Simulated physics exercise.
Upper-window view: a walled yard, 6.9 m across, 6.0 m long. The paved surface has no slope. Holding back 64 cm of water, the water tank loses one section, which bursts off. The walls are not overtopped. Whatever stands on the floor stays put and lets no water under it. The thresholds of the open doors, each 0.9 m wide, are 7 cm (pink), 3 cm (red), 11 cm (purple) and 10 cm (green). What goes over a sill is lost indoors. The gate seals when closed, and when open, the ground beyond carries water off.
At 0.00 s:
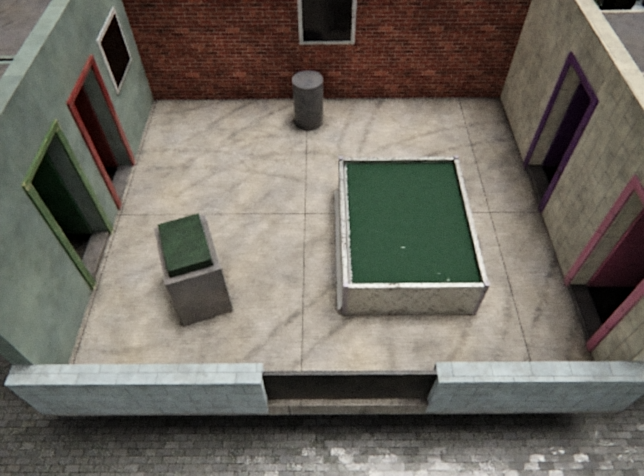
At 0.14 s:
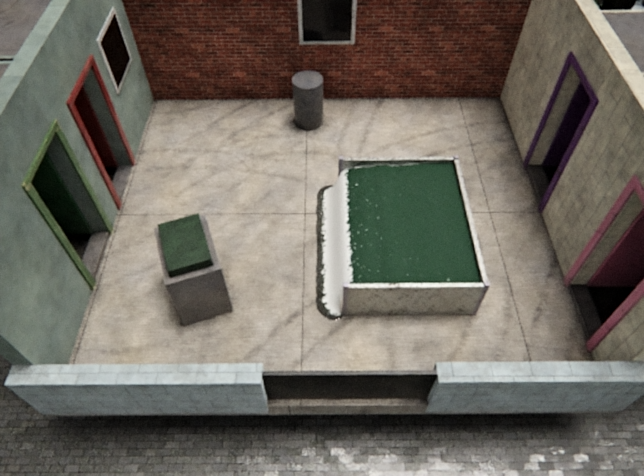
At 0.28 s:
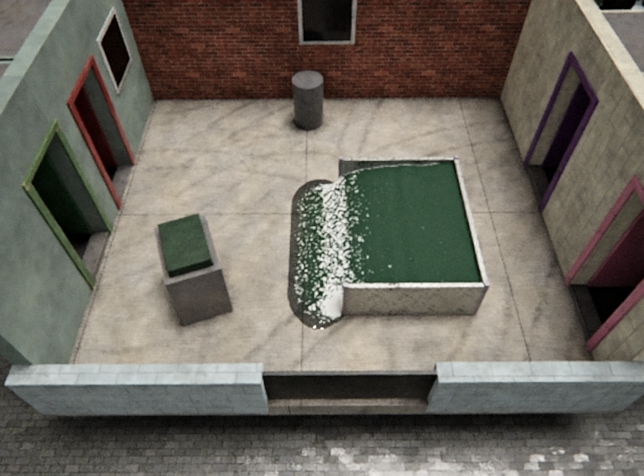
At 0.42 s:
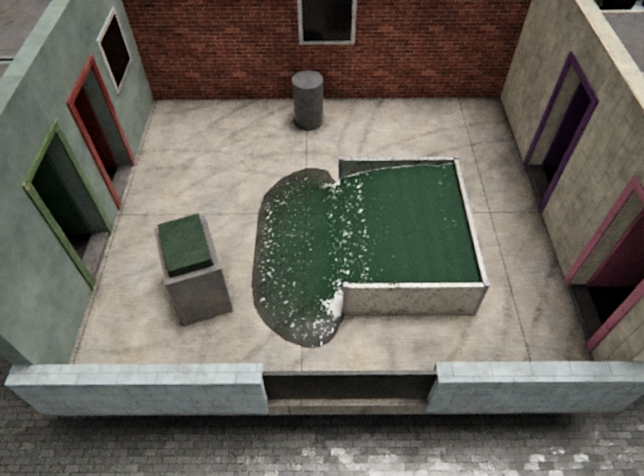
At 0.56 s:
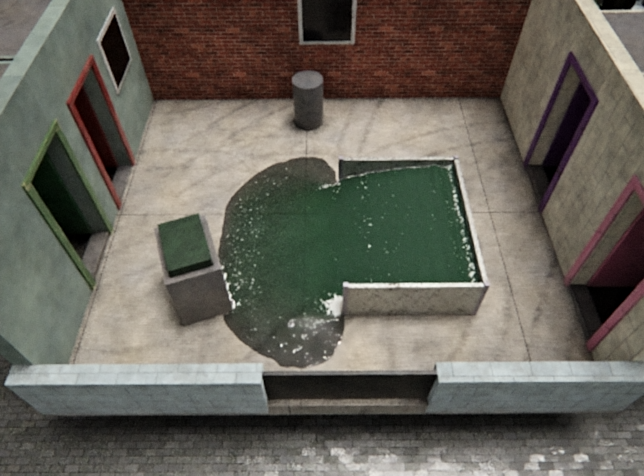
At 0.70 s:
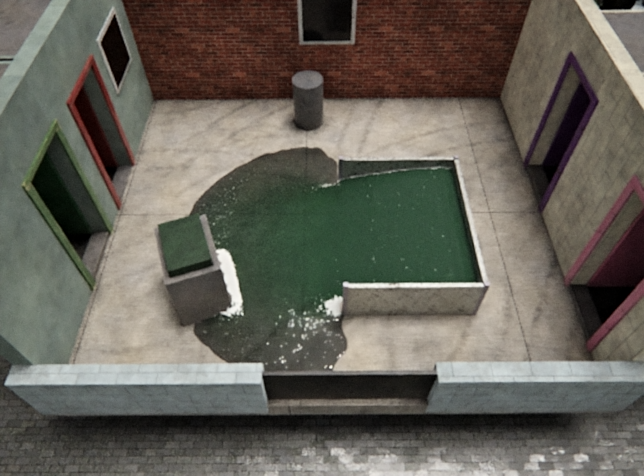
Green water bursts from the left side of a pale-walled tank as that side gives way, seen from a fixed, high upper-window view over a walled yard. The tank stands right of centre on grey paving, with a green-topped block at left, a dark cylinder by the red brick wall, and coloured doorways on both sides. White froth leads the rounded sheet as it spreads leftward, reaches the block and foams against it.
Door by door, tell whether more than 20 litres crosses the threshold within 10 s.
Pink door - no, red door - yes, purple door - no, green door - yes.
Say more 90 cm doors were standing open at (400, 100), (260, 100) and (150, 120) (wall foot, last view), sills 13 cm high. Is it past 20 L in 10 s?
Well, the first is on the low side, the second is on the low side, and the third is on the high side.
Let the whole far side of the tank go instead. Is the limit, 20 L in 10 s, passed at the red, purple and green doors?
Then: Red beyond it, purple short of it, green short of it.
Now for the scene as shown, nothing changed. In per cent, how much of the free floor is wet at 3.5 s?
Wet share: Near 55 percent.
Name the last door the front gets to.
The answer is the purple door.
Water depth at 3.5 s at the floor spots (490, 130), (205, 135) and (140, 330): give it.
Taking the spots in order: 0 cm, 5 cm, 8 cm.
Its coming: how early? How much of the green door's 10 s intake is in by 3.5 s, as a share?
Some 85 per cent by then.
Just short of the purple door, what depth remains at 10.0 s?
About 7.5 cm deep.
After 1.4 s water covers 40 % of the floor and is deepest (41 cm) near (243, 280); pink door not reached, red door 8 cm at the sill, 5 L in, purple door not reached, green door 14 cm at the sill, 11 L in.
After 2.2 s water covers 45 % of the floor and is deepest (31 cm) near (121, 168); pink door not reached, red door 23 cm at the sill, 110 L in, purple door not reached, green door 20 cm at the sill, 44 L in.
After 3.5 s water covers 55 % of the floor and is deepest (32 cm) near (153, 105); pink door not reached, red door 16 cm at the sill, 278 L in, purple door not reached, green door 16 cm at the sill, 80 L in.
After 6.0 s water covers 80 % of the floor and is deepest (14 cm) near (289, 115); pink door 6 cm at the sill, 0 L in, red door 9 cm at the sill, 384 L in, purple door not reached, green door 9 cm at the sill, 95 L in.
After 10.0 s water covers 100 % of the floor and is deepest (10 cm) near (468, 120); pink door 7 cm at the sill, 0 L in, red door 7 cm at the sill, 450 L in, purple door 8 cm at the sill, 0 L in, green door 7 cm at the sill, 95 L in.
